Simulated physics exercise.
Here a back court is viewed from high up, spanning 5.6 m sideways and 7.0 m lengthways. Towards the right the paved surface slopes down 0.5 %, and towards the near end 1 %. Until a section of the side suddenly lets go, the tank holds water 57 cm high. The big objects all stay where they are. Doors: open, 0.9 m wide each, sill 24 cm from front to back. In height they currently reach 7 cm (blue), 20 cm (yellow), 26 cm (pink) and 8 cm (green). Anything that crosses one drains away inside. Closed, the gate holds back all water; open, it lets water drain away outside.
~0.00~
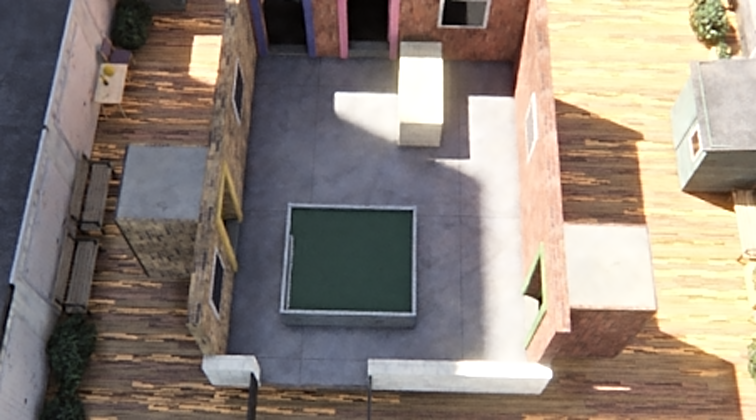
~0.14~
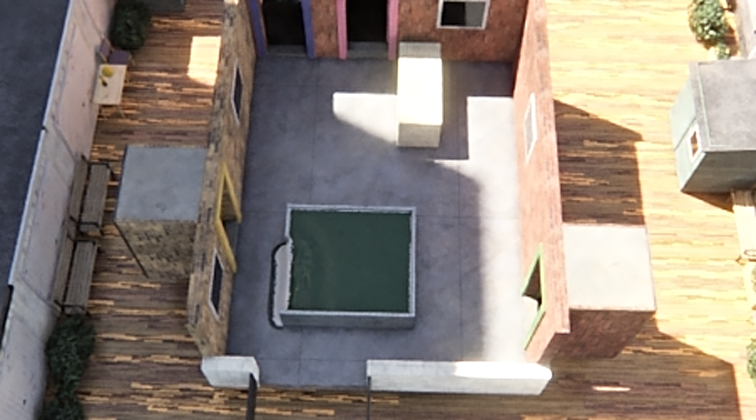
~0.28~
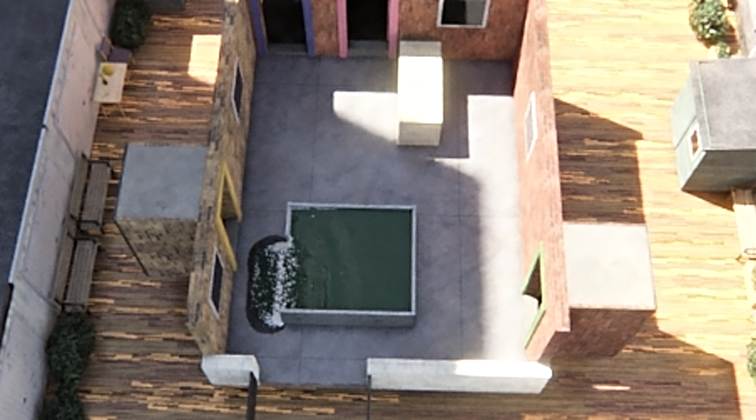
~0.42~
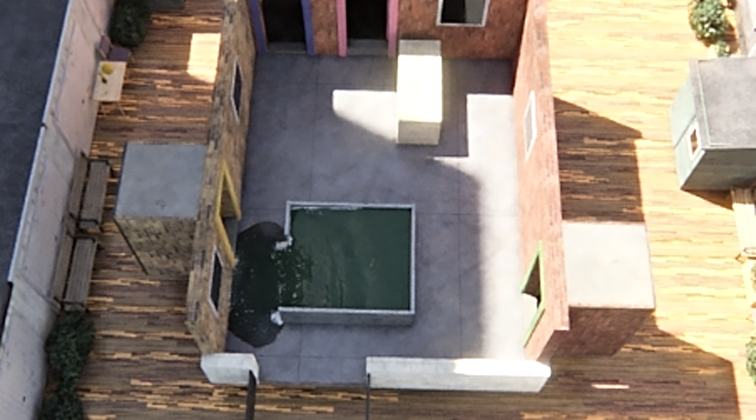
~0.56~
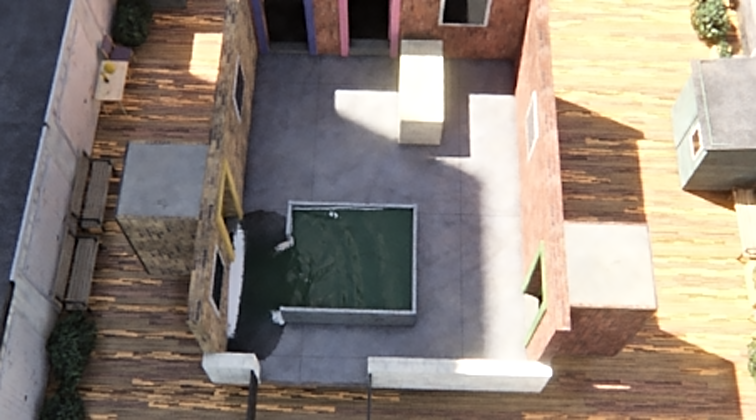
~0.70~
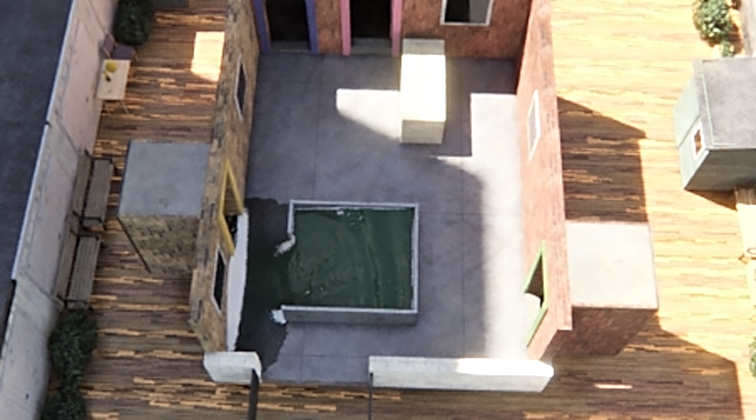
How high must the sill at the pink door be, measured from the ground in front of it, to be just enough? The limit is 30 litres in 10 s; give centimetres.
About 7 cm.
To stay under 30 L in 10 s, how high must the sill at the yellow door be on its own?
Yellow - roughly 26 cm.
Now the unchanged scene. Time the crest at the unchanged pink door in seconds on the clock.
I'd guess close to 4.5 seconds.
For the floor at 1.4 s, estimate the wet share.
I'd say near 15 percent is wet.
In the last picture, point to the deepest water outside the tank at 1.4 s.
Check close to (227, 365).
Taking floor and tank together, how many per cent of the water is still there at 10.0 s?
Roughly 70 percent of the water remains.
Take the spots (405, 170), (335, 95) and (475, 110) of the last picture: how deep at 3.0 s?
Close to 0, 3 and 0 cm deep.
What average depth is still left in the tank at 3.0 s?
Some 24 cm.
After 1.4 s water covers 15 % of the floor, deepest (57 cm) near (227, 365); it has not reached the pink door.
After 3.0 s water covers 50 % of the floor, deepest (36 cm) near (227, 365); it has not reached the pink door.
After 10.0 s water covers 95 % of the floor, deepest (11 cm) near (227, 365); 6 cm at the pink door, 0 litres in over its 26 cm sill.
At the pink door as built, the water arrived by 3.4 s and peaked near 13 cm at 4.6 s.
Run again over the same 10 s with other heights there, 41 litres in over 6 cm, 18 litres over 8 cm. The limit of 30 litres is kept from about 7 cm up.
